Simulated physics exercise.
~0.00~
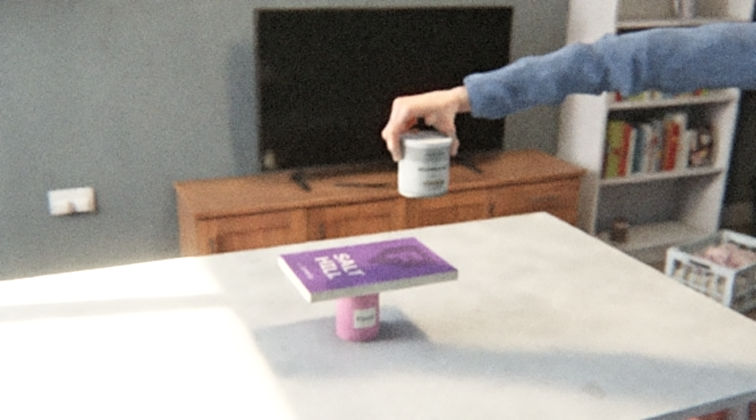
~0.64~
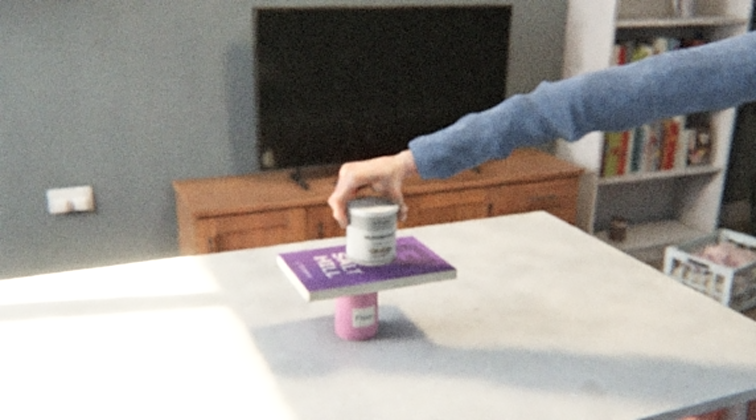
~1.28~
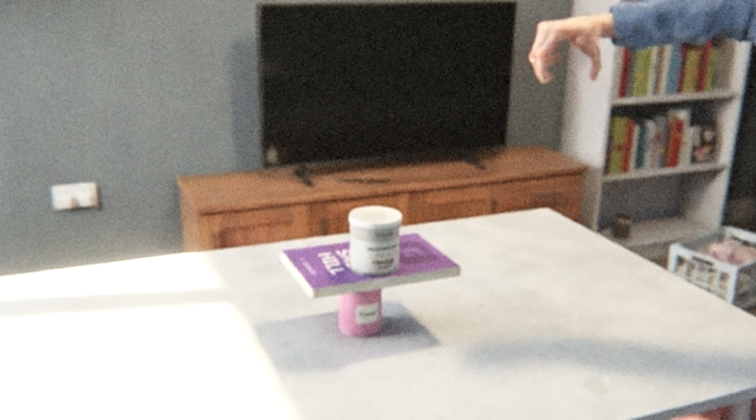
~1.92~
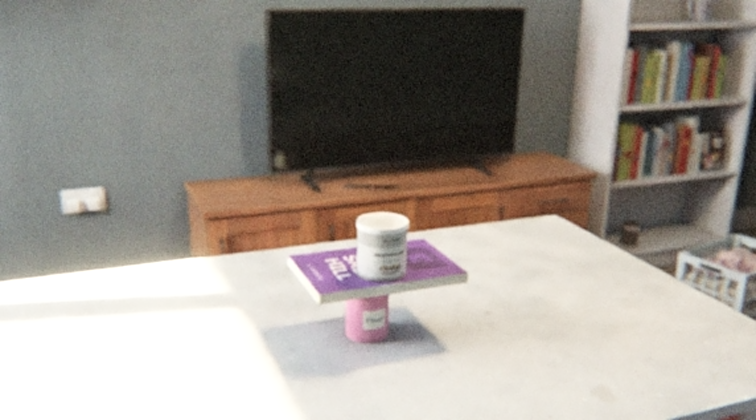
In a living room with a television on a wooden cabinet and a bookshelf to the right, a purple book lies balanced on a pink jar on a pale table. A hand in a blue sleeve reaches in from the right, holding a white tin above the book. It moves the tin left and down and sets it on the book, over the jar. The fingers let go, and the hand draws back to the right and out of view. The tin, book and jar all stay in place, and the stack holds.
